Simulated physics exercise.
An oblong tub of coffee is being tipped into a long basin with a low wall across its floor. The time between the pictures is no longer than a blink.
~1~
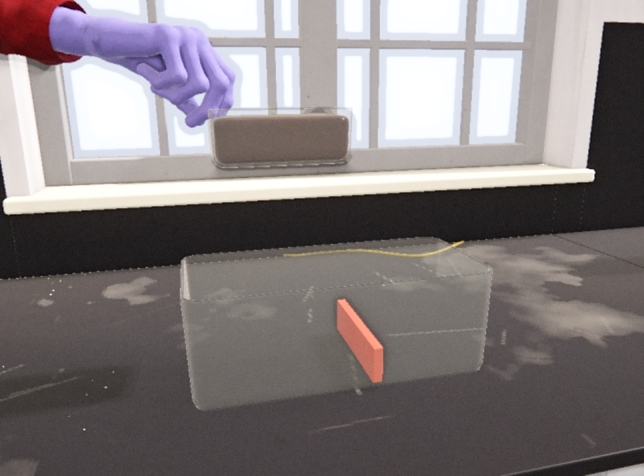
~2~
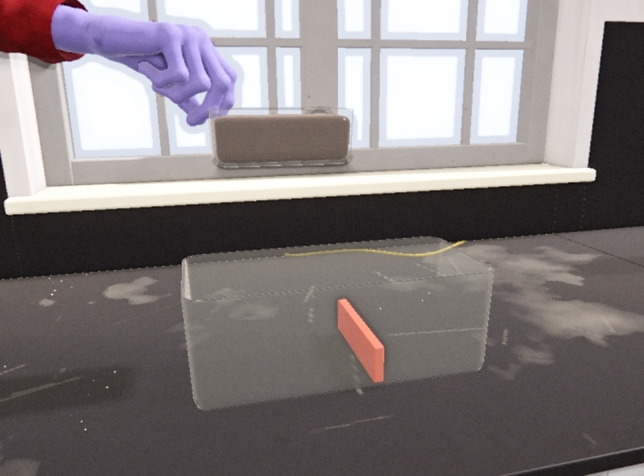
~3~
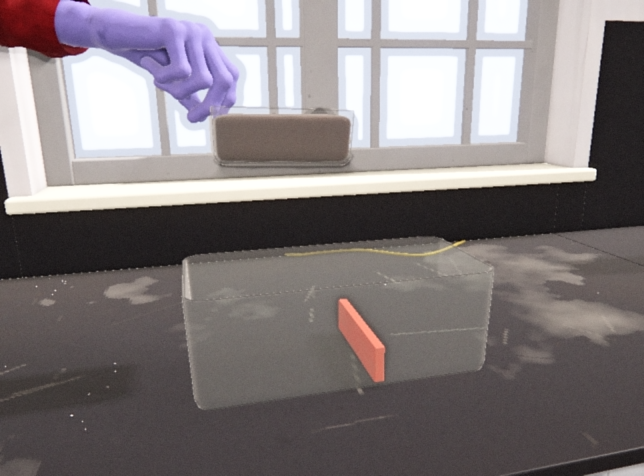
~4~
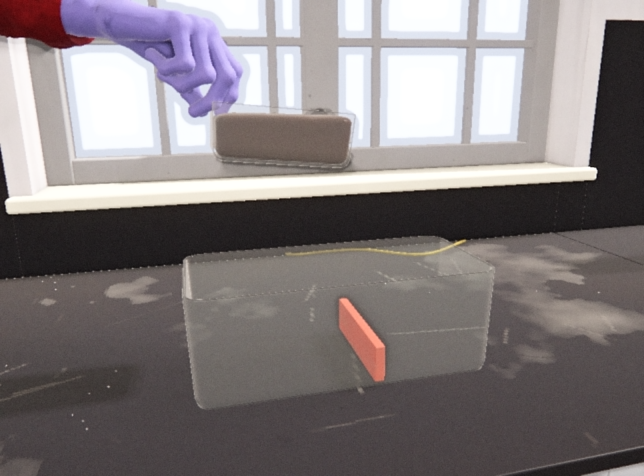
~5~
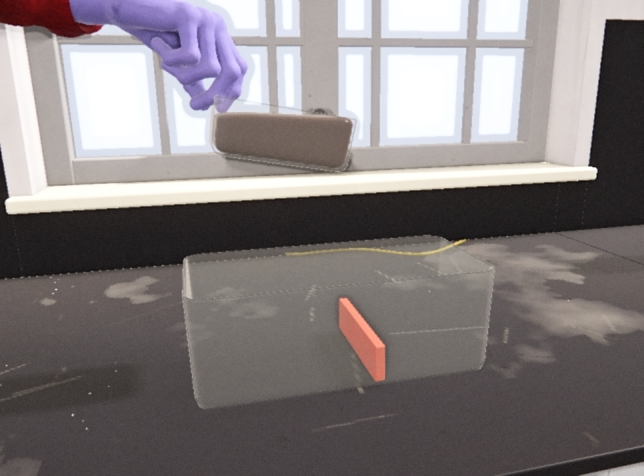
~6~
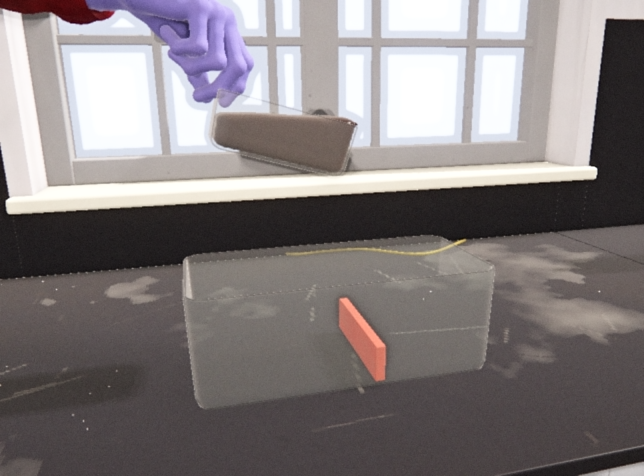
At the start, a purple hand in a red sleeve is at the left end of a level, clear tub of brown contents, above a long see-through basin with a low orange wall inside. The hand then rises slightly and shifts right as the tub gradually tilts, its right end dipping.
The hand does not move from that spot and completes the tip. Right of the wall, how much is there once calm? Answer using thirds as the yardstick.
Over two thirds of it.
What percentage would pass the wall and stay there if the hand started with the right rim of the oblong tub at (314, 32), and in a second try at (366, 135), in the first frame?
In order, roughly 70 percent and 85 percent.
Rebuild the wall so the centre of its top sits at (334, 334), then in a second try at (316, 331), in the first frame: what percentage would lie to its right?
85 % and 95 %, roughly.
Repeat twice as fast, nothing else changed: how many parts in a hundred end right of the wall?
About 75 per cent.
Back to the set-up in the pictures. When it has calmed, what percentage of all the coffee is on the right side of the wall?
Close to 80 in a hundred.
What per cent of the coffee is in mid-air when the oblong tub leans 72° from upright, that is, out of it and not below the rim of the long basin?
Estimate: Some 40 per cent.
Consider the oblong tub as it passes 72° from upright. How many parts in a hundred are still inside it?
It works out to close to 20 percent.
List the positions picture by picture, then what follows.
In the first picture, tilt 0°; pouring edge (343, 110); surface from (211, 119) to (340, 116); the long basin's rim runs from (182, 279) to (463, 254); the wall's top is at (358, 323).
In the second picture, tilt 1°; pouring edge (344, 110); surface from (212, 119) to (341, 116).
In the third picture, tilt 3°; pouring edge (345, 112); surface from (213, 117) to (341, 118).
In the fourth picture, tilt 6°; pouring edge (346, 116); surface from (214, 116) to (343, 118).
In the fifth picture, tilt 10°; pouring edge (347, 121); surface from (214, 115) to (344, 118).
In the sixth picture, tilt 16°; pouring edge (348, 127); surface from (214, 115) to (346, 122); 2 per cent is over the edge.
A moment on, the oblong tub is tipped part way and 21 per cent is still to pour, 1 is left of the wall and 37 right of it.
Next, the oblong tub is tipped right over and 3 per cent is still to pour, 13 is left of the wall and 79 right of it.
Then the oblong tub is tipped right over and 0 per cent is still to pour, 20 is left of the wall and 79 right of it.
Later the oblong tub is tipped right over and 0 per cent is still to pour, 20 is left of the wall and 79 right of it.
Finally, 20 per cent lies left of the wall, 79 right of it and 1 outside.
